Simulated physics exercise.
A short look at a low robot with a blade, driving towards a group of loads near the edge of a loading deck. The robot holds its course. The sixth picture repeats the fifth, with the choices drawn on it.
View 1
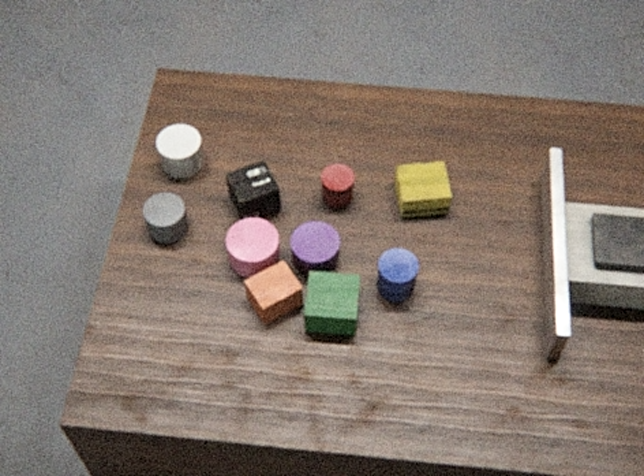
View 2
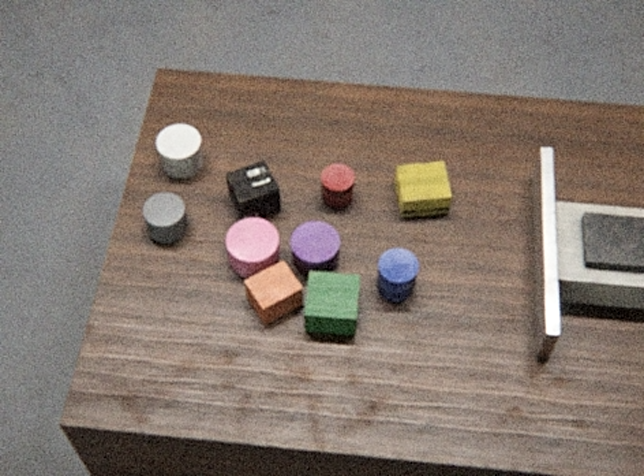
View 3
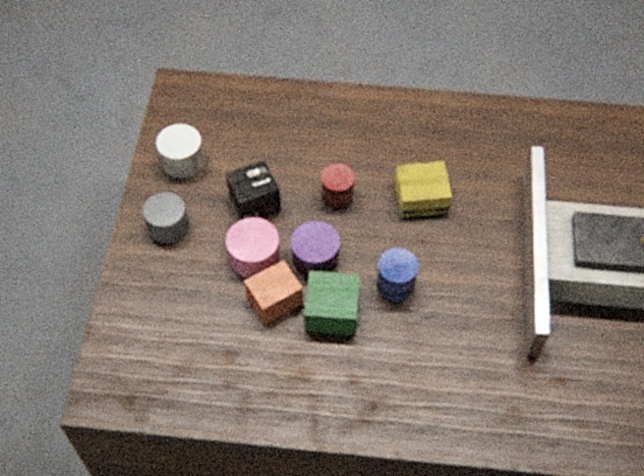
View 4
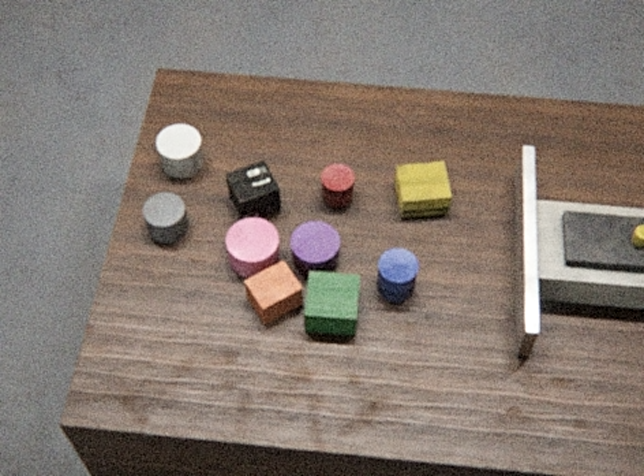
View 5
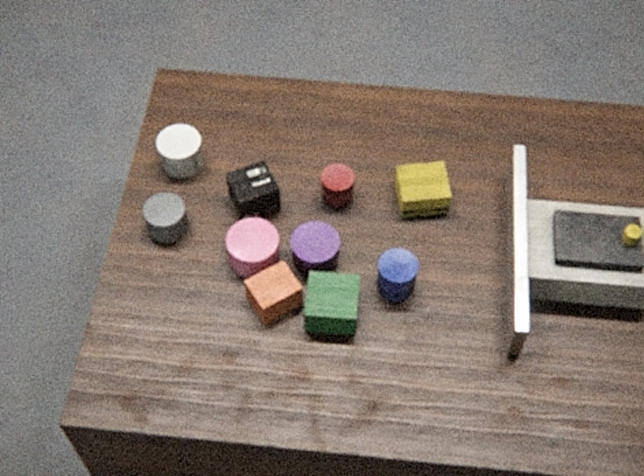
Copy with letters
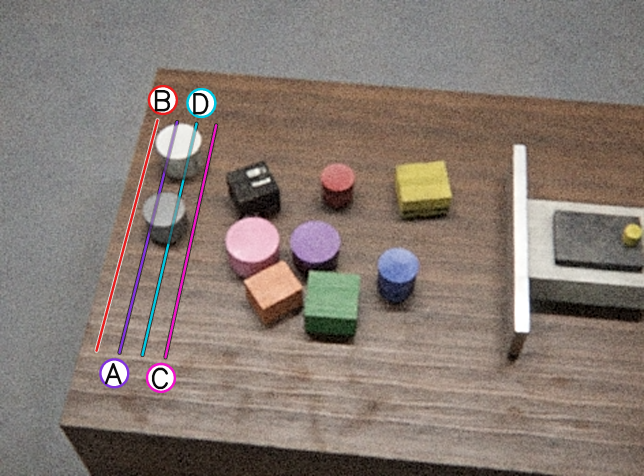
A low grey robot with a wide upright blade sits at the right of a dark wood-grained deck, seen from above at an angle, with grey floor beyond. To its left are white, grey, pink, purple, red and blue cylinders among black, orange, green and yellow blocks. The robot creeps steadily left, blade first, touching none of them, while the loads and the camera stay still.
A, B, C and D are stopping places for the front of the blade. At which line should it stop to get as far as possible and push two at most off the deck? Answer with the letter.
No third one falls up to C.
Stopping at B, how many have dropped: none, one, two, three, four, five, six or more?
Six or more.
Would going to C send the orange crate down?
No.
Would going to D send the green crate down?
No.
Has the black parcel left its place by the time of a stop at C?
By then, yes.
On the marked copy, A at (151, 228); B at (130, 226); C at (193, 232); D at (172, 230).
With C. Early on, robot (470, 228); yellow box (373, 181); red pail (331, 187).
Further on, robot (351, 218); orange crate (195, 296); red pail (225, 160).
At the end, robot (260, 210); white pail over the edge; grey canister over the edge; two fallen.
As for the rest, A drops six; B drops ten; D drops five.
